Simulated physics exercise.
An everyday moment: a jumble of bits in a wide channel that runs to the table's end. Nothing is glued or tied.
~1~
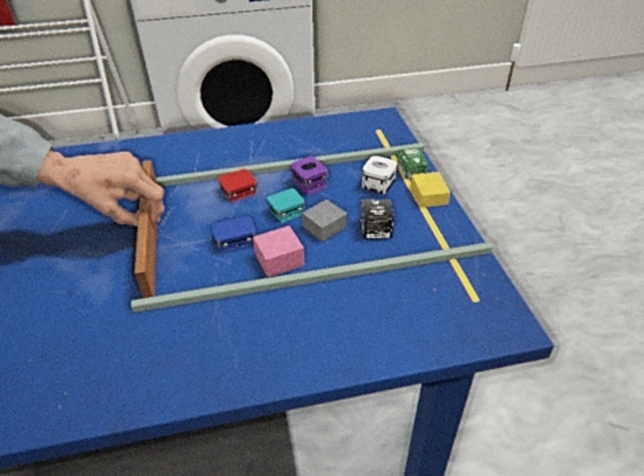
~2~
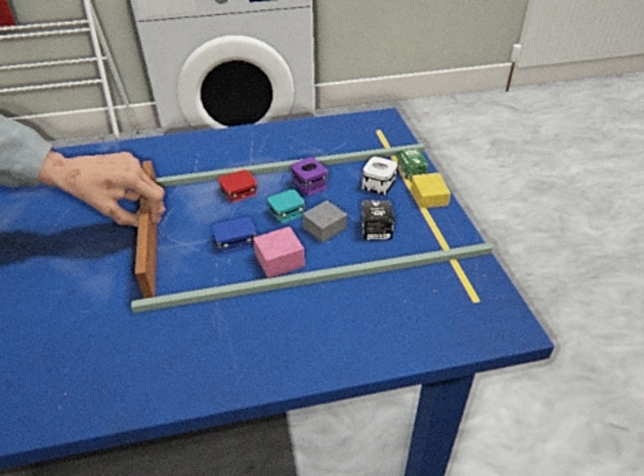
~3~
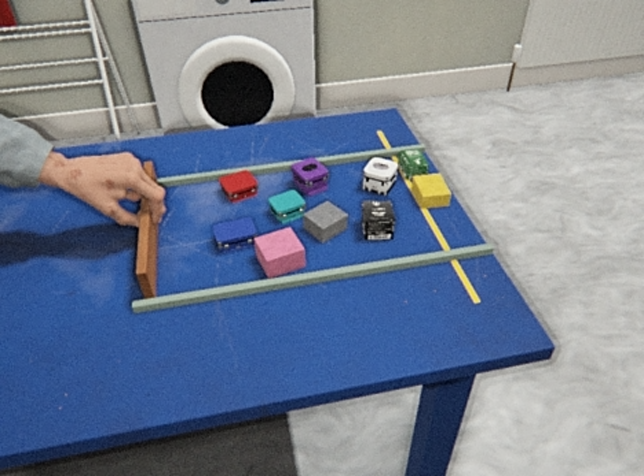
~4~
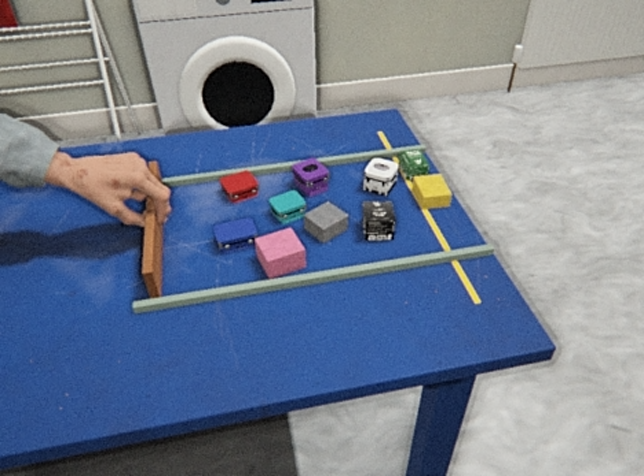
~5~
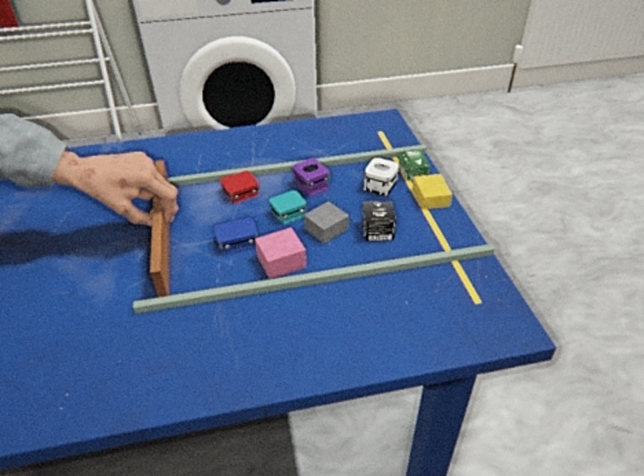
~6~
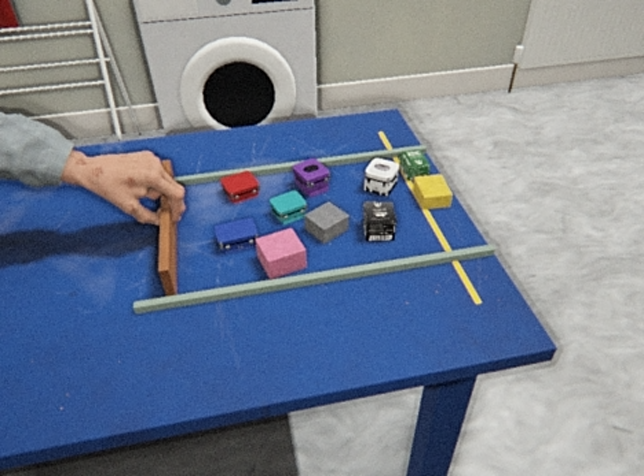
To begin with, a hand holds a wooden board upright at the left of a channel on a blue table, with colourful blocks and small cases scattered between two pale strips. The hand then slides the board slightly right, still short of the objects, which stay practically still.
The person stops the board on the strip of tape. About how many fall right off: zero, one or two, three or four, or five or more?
As it turns out, the number that fall off is five or more.
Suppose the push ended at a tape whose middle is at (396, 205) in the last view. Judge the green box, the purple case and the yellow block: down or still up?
The green box drops off, the purple case is kept, the yellow block tumbles off.
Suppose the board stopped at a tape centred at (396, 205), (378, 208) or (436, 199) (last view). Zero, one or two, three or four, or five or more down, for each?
Taking them in turn, 3 or 4; no fall at all; five or over.
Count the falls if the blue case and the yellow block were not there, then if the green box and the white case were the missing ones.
Fallen: 4, and 4 in the other try.
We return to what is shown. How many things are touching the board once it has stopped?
That makes 4.
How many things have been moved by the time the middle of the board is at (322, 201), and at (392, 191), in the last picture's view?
First 8, then 10.
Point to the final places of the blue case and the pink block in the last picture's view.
The blue case stops around (446, 207); the pink block around (461, 228).
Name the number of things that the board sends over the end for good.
Fallen: 6.
Soon after, none off yet; yellow block at rest near (432, 192); green box at rest near (414, 165); white case at rest near (382, 177).
After that, none off yet; yellow block moving near (437, 192); green box displaced a little near (423, 162); white case displaced about its own width near (408, 175).
In the end, the number that fall off is five or more; gone, purple case, grey block, black box, white case, green box and yellow block.
